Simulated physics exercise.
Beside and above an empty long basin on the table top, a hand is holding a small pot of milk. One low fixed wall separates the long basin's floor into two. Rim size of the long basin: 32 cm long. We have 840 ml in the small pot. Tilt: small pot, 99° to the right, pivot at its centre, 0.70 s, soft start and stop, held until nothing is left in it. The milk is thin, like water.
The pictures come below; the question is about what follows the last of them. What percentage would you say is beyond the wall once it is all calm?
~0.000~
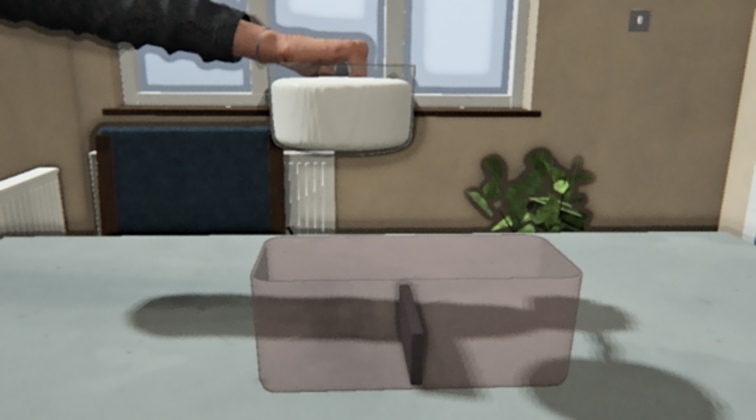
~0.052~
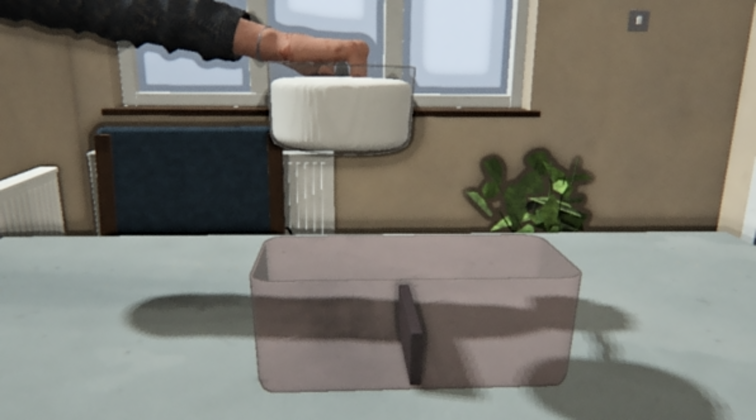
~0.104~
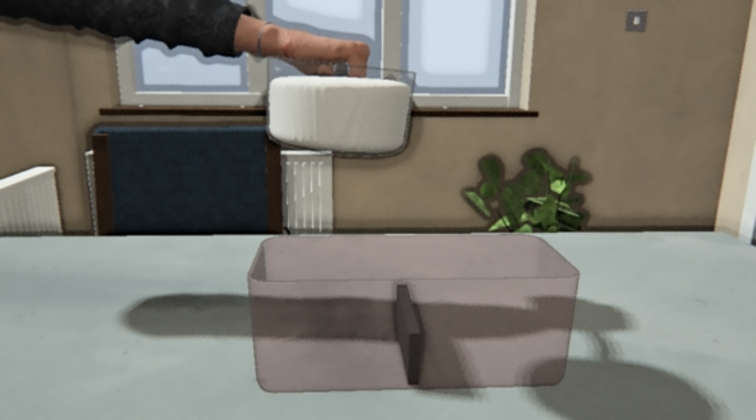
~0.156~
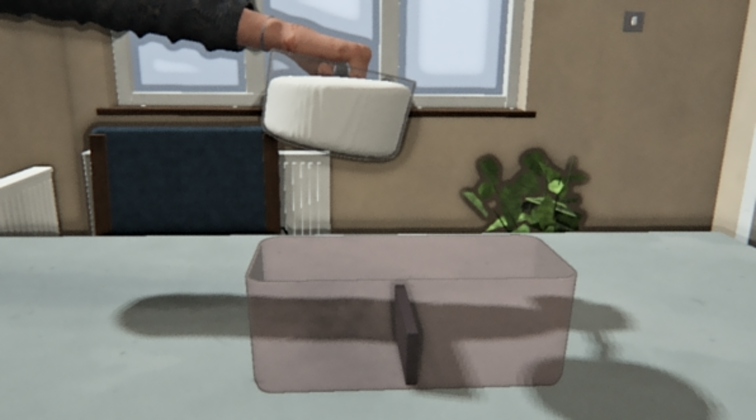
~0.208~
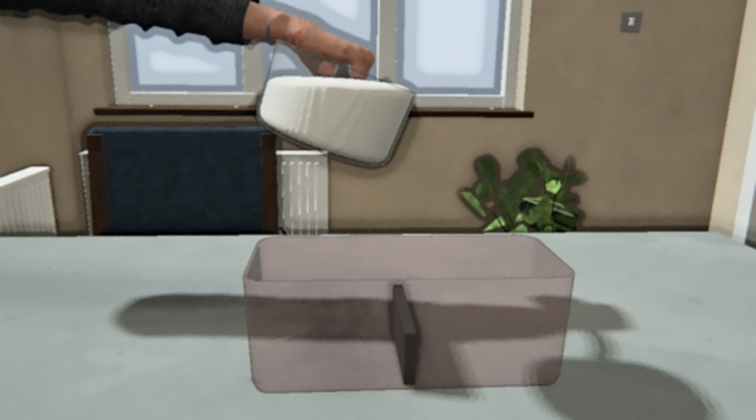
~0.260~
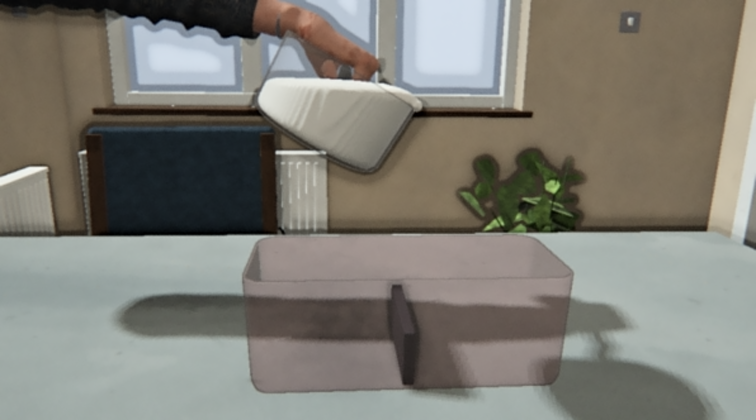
I would put it at about 93 per cent.
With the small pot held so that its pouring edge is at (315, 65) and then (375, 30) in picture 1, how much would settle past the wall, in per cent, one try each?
10 then 80 %.
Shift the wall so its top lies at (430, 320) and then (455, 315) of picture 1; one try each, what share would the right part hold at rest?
I'd say 80 percent on the first go, 50 percent on the next.
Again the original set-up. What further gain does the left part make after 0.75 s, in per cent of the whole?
That is roughly 4 in a hundred of the whole.
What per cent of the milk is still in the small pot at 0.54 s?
I'd put it near 36 percent.
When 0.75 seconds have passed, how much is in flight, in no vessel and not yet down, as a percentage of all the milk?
About 12 per cent.
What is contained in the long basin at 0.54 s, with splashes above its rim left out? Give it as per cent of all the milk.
Close to 20 in a hundred.
By 0.54 s the tilt is 87° and 37 per cent is still to pour, 0 is left of the wall and 20 right of it.
By 0.75 s the tilt is 99° and 9 per cent is still to pour, 1 is left of the wall and 78 right of it.
By 0.96 s the tilt is 99° and 2 per cent is still to pour, 5 is left of the wall and 90 right of it.
By 1.20 s the tilt is 99° and 0 per cent is still to pour, 5 is left of the wall and 93 right of it.
At rest 6 per cent lies left of the wall, 93 right of it and 1 outside.
